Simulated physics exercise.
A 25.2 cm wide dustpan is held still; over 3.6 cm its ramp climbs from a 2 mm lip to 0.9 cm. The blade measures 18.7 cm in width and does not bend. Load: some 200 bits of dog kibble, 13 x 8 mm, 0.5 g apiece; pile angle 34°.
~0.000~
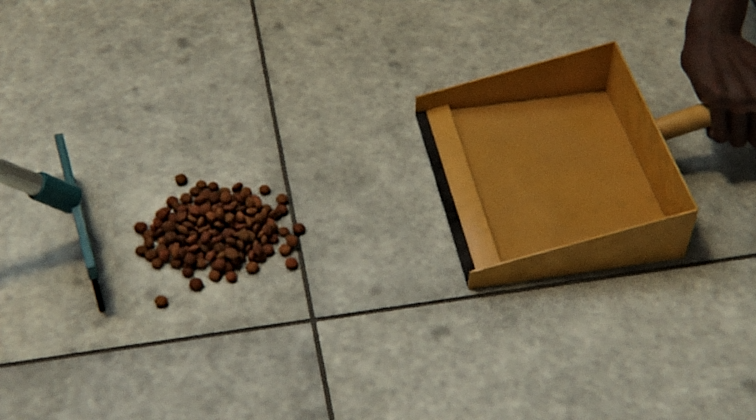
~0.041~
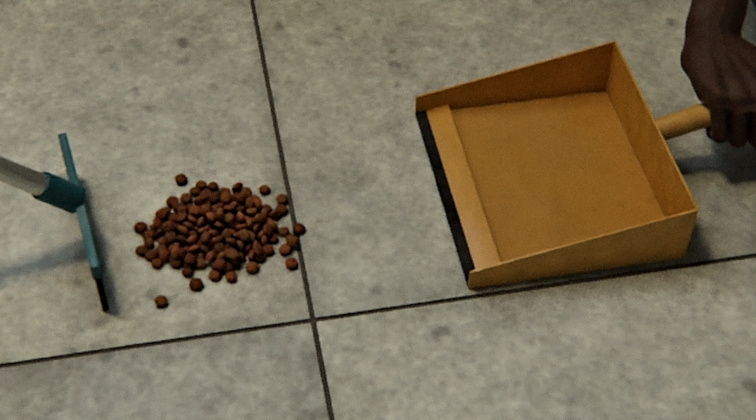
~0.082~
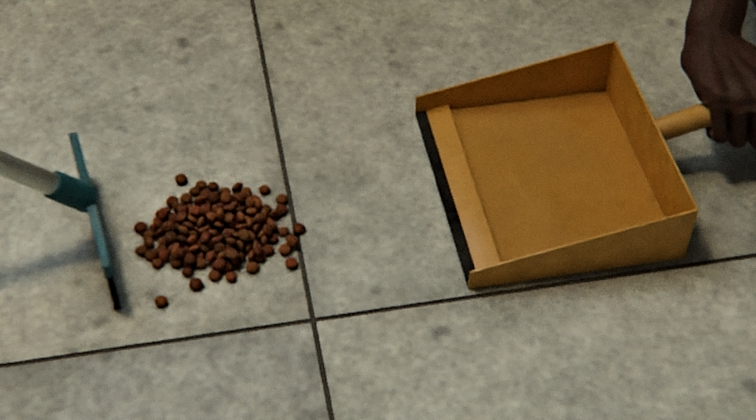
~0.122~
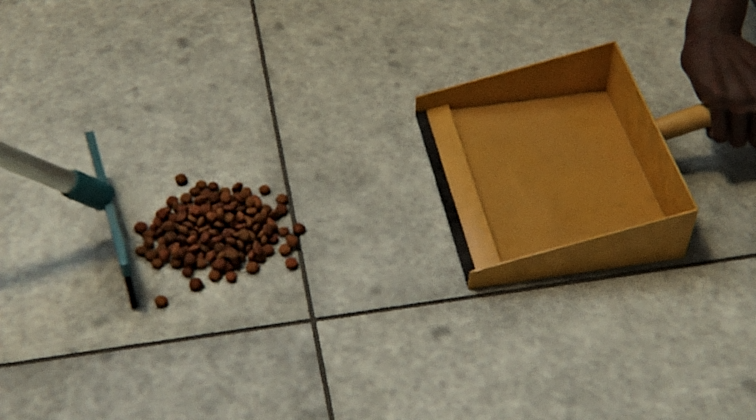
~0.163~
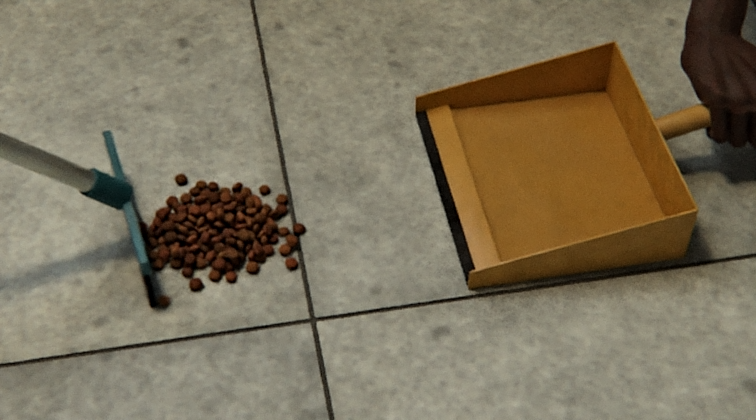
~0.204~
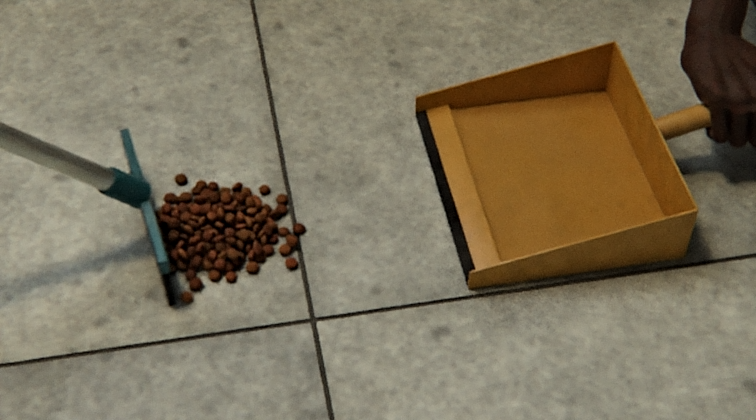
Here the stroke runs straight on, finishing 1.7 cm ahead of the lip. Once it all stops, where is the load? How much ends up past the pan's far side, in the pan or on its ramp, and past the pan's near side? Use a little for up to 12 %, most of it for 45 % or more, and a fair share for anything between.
Past the pan's far side - a little; in the pan or on its ramp - a fair share; past the pan's near side - a little.
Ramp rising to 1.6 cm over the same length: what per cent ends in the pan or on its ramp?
I'd guess close to 30 per cent.
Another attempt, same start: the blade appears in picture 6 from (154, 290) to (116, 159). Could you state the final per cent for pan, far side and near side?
Pan: 0, far side: 0, near side: 20.
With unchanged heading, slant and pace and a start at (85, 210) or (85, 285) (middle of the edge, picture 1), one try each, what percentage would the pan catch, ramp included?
About 30 and 15 per cent.
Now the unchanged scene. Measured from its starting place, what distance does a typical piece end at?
Roughly 24 cm.
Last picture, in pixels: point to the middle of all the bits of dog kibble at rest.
About (438, 198).
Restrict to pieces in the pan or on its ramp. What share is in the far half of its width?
Roughly 30 percent.
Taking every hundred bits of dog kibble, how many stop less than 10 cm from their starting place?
About 0 %.
After 0.51 s, middle of the blade 17 cm from the lip; 0 % over the lip, far side 0 %, near side 0 %.
After 0.71 s, middle of the blade 8 cm from the lip; 0 % over the lip, far side 0 %, near side 0 %.
After 1.03 s, middle of the blade 3 cm from the lip; 35 % over the lip, far side 0 %, near side 0 %.
At rest (1.3 s), far side 0 %, pan 35 %, near side 0 %, in front of the lip or behind the blade 65 %.
